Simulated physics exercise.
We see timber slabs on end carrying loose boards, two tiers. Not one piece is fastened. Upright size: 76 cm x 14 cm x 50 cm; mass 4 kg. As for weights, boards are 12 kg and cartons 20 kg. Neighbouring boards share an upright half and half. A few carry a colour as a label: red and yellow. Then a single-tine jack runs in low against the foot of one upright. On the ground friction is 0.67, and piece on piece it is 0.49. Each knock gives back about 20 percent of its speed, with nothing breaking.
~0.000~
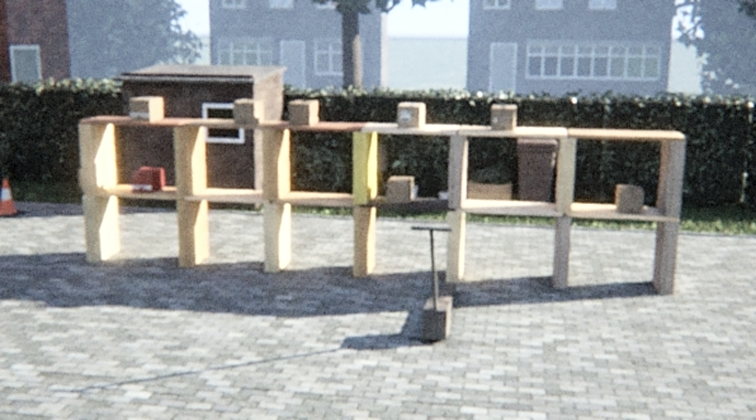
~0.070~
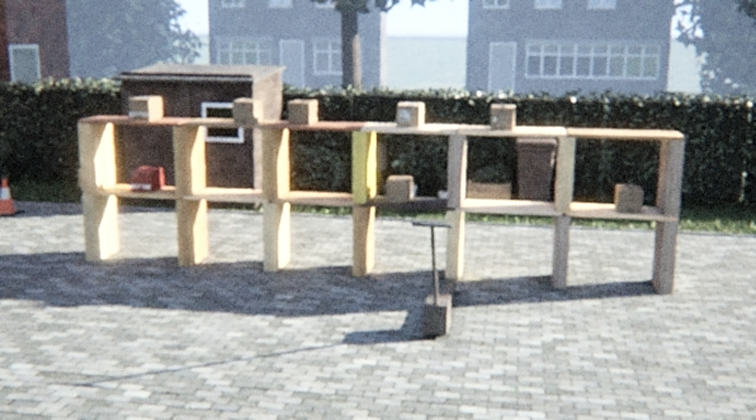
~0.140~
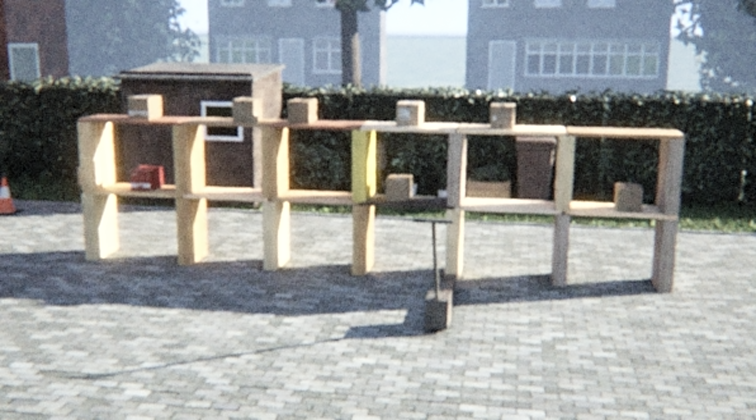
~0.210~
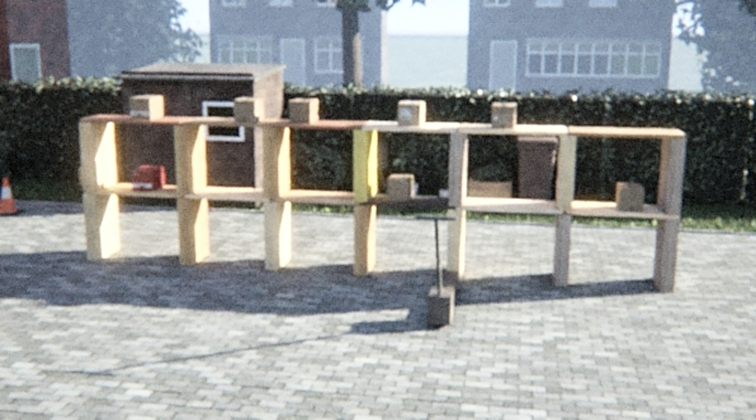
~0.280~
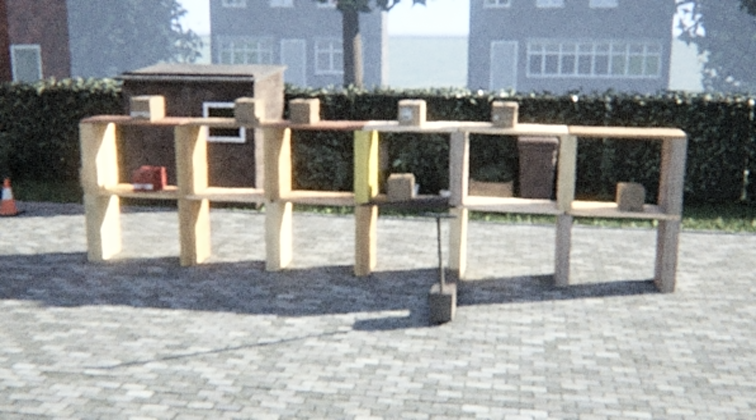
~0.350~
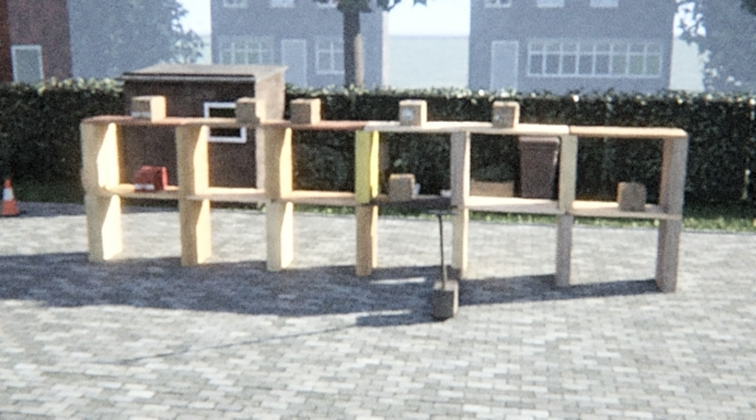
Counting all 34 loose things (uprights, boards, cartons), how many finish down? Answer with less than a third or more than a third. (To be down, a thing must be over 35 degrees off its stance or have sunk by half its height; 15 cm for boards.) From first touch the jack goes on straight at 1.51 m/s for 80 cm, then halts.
I would say over a third of them.
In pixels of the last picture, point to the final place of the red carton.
About pixel (80, 217).
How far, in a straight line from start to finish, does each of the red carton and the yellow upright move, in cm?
Red ends up 100 cm away; yellow ends up 110 cm away.
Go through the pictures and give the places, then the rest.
In the first frame (we follow the side turned to the camera), jack tip (455, 287) 38 cm short; yellow upright (360, 169); red carton (141, 183); no piece has moved.
The second frame shows jack tip (455, 283) 27 cm short; yellow upright (359, 168).
The third frame shows jack tip (456, 279) 17 cm short; yellow upright (359, 167).
The fourth frame shows jack tip (458, 276) 6 cm short; yellow upright (360, 167).
The fifth frame shows jack tip (460, 274) 45 mm in; yellow upright (361, 167); 2 stirred so far.
The sixth frame shows jack tip (461, 271) 15 cm in; yellow upright (362, 167); red carton (143, 182); 4 stirred so far.
Around 1.04 s, 5 of the 34 pieces down; yellow upright tipped 7°.
Around 1.56 s, 14 of the 34 pieces down; yellow upright tipped 53°, 77 cm lower.
Around 2.64 s, 21 of the 34 pieces down; yellow upright on its side.
Around 4.70 s, 34 of the 34 pieces down; yellow upright on its side; red carton tipped 3°, 18 cm lower.
Finally (5.8 s), 34 of the 34 pieces down; yellow upright on its side; red carton 48 cm lower. That is 100 per cent. Seen by the last camera, middles, yellow upright near (396, 251), red carton near (80, 217).
